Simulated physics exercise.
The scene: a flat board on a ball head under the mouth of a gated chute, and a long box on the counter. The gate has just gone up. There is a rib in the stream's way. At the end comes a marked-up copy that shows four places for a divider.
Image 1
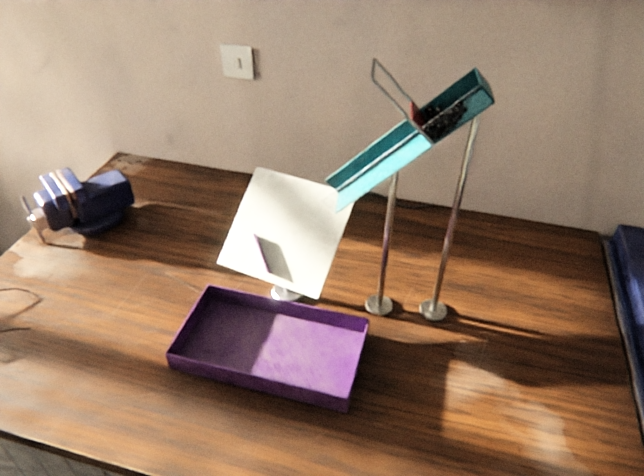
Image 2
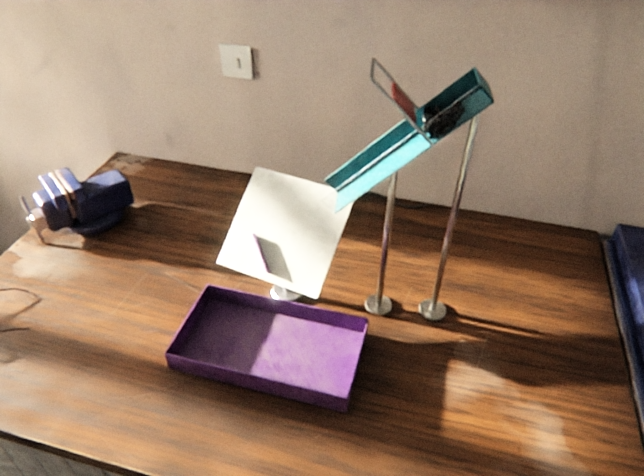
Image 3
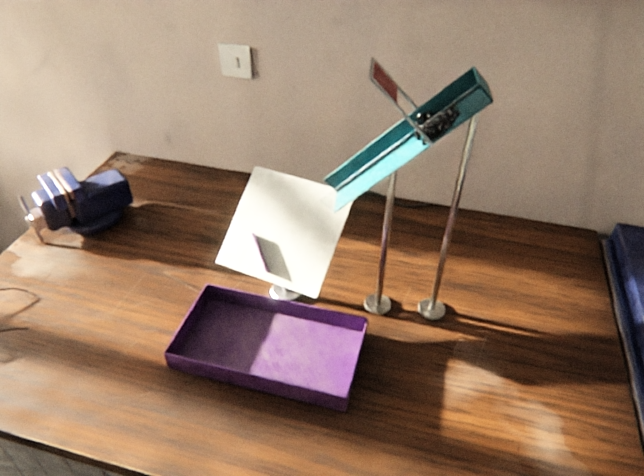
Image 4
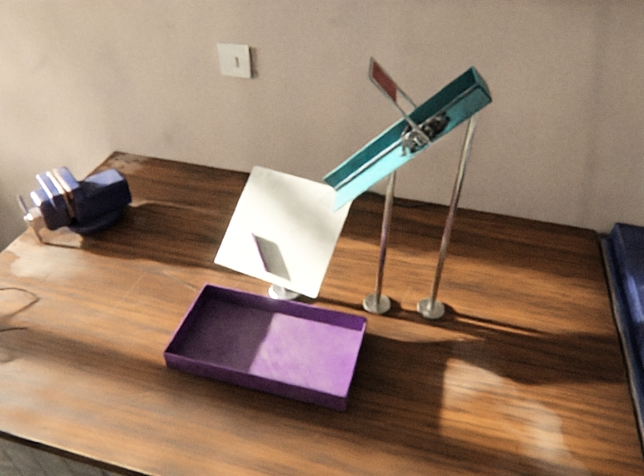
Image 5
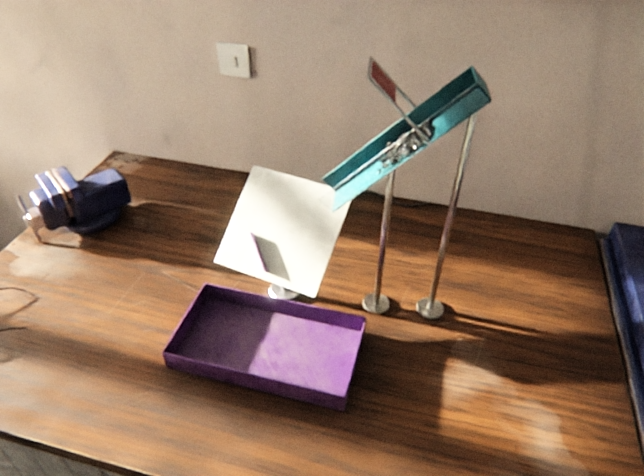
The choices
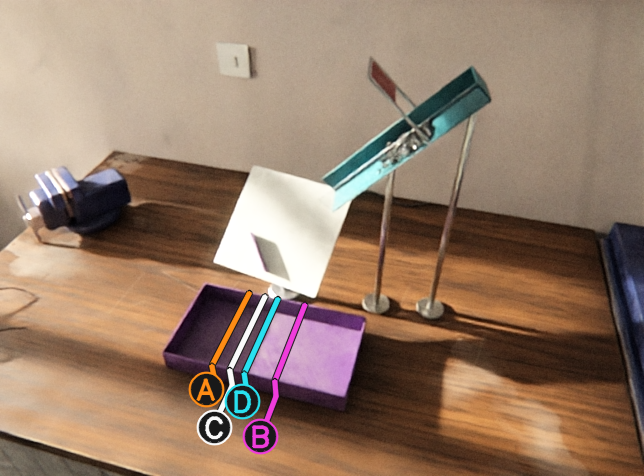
Dark beans sliding slowly down a sloping teal chute past its raised gate, above a tilted white board and empty purple box.
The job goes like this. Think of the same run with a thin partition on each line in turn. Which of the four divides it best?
D beats the others.
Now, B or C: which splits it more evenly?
That is line C.
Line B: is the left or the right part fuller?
Left.
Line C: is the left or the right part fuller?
More lands on the right.
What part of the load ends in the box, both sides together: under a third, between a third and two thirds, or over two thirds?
About that: Over two thirds.
On the marked copy, line A crosses the front rim at (212, 364); line B crosses the front rim at (275, 380); line C crosses the front rim at (230, 369); line D crosses the front rim at (244, 372).
If A is chosen, of what is caught, about a tenth on the left of the divider, almost all on the right.
If B is chosen, of what is caught, every piece on the left of the divider, not one piece on the right.
If C is chosen, of what is caught, roughly a quarter on the left of the divider, the larger part on the right.
If D is chosen, of what is caught, roughly half on the left of the divider, roughly half on the right.
